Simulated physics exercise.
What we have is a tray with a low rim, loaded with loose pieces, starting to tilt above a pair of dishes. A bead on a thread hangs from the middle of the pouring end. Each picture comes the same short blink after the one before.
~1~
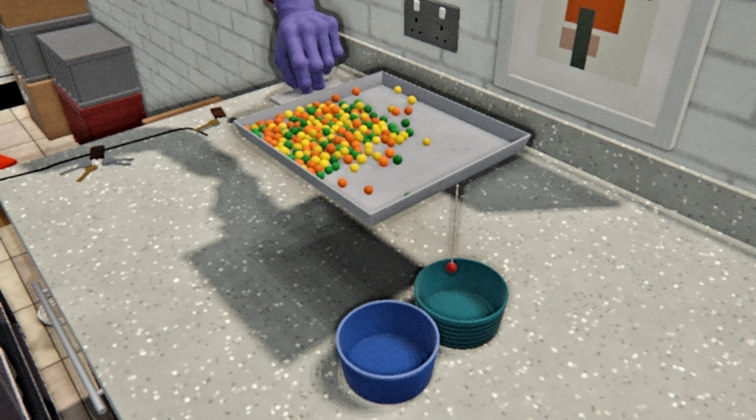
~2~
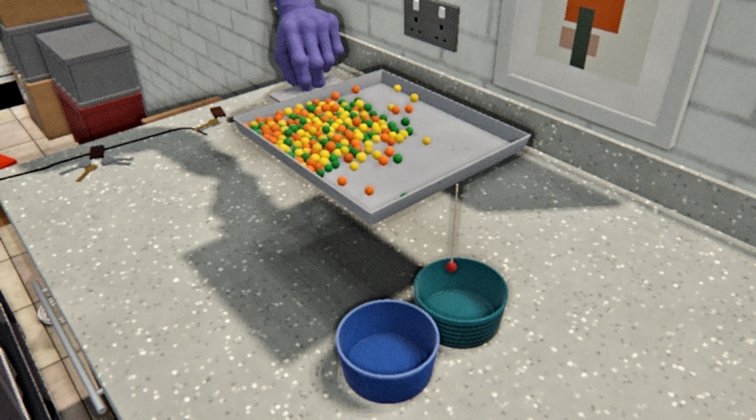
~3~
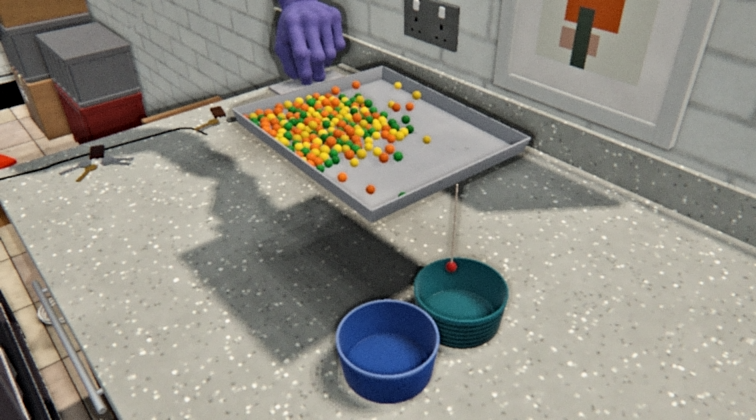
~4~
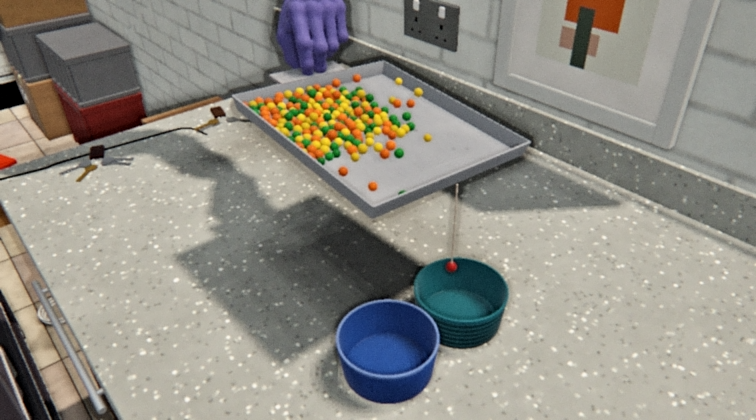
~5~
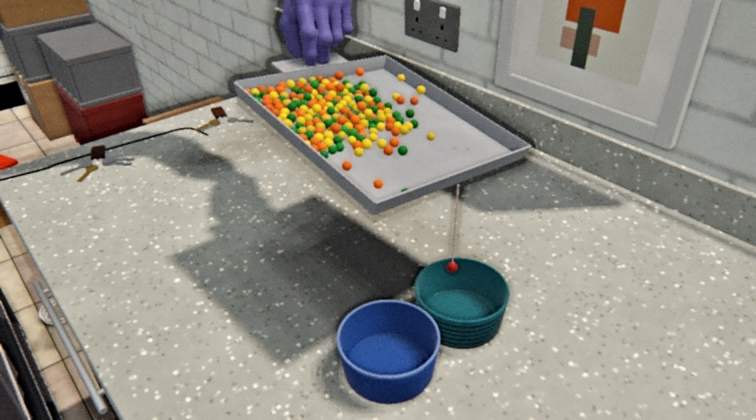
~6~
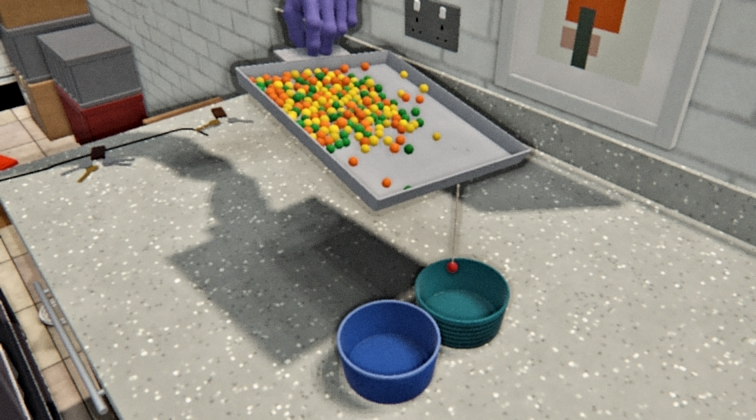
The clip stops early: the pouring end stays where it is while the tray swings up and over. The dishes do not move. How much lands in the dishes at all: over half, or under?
Caught overall: Under half.
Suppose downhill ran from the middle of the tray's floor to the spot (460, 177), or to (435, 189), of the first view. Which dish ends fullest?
At the first place the right-hand dish, at the second left.
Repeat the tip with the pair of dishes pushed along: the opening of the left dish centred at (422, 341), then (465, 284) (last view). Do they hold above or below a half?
One: Less than half. Two: Over half.
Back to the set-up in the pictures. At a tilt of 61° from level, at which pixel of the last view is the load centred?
Close to (496, 167).
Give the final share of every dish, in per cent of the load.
Left dish: 0 %, right dish: 0 %.
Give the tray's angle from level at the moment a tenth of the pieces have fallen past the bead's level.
Roughly 50°.
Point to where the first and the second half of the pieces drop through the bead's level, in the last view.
Early half (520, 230), late half (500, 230).
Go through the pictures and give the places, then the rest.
In the first frame, corners of the pouring end (371, 211) and (525, 135), level; middle of the load (331, 133), round plastic beads; left dish (422, 380); right dish (495, 327); bead on its thread (451, 267).
In the second frame, corners of the pouring end (371, 209) and (525, 135), level; middle of the load (330, 131).
In the third frame, corners of the pouring end (372, 207) and (525, 137), tipped barely, lowest at the right corner; middle of the load (331, 126).
In the fourth frame, corners of the pouring end (374, 203) and (525, 141), tipped a little, lowest at the right corner; middle of the load (331, 118).
In the fifth frame, corners of the pouring end (377, 199) and (526, 145), tipped a little, lowest at the right corner; middle of the load (335, 111).
In the sixth frame, corners of the pouring end (379, 196) and (526, 149), tipped clearly, lowest at the right corner; middle of the load (340, 105), roughly half on the move; left dish (423, 380); right dish (496, 326).
Just after the last frame, tray tipped steeply; roughly two thirds on the tray; roughly a quarter outside both; about a tenth in the air.
A moment on, tray tipped past a quarter turn; just a few on the tray; almost all outside both; just a few in the air.
Further on, tray tipped past a quarter turn; every one outside both.
When it is over, tray tipped past a quarter turn; not one in the left dish; not one in the right dish; every one outside both.
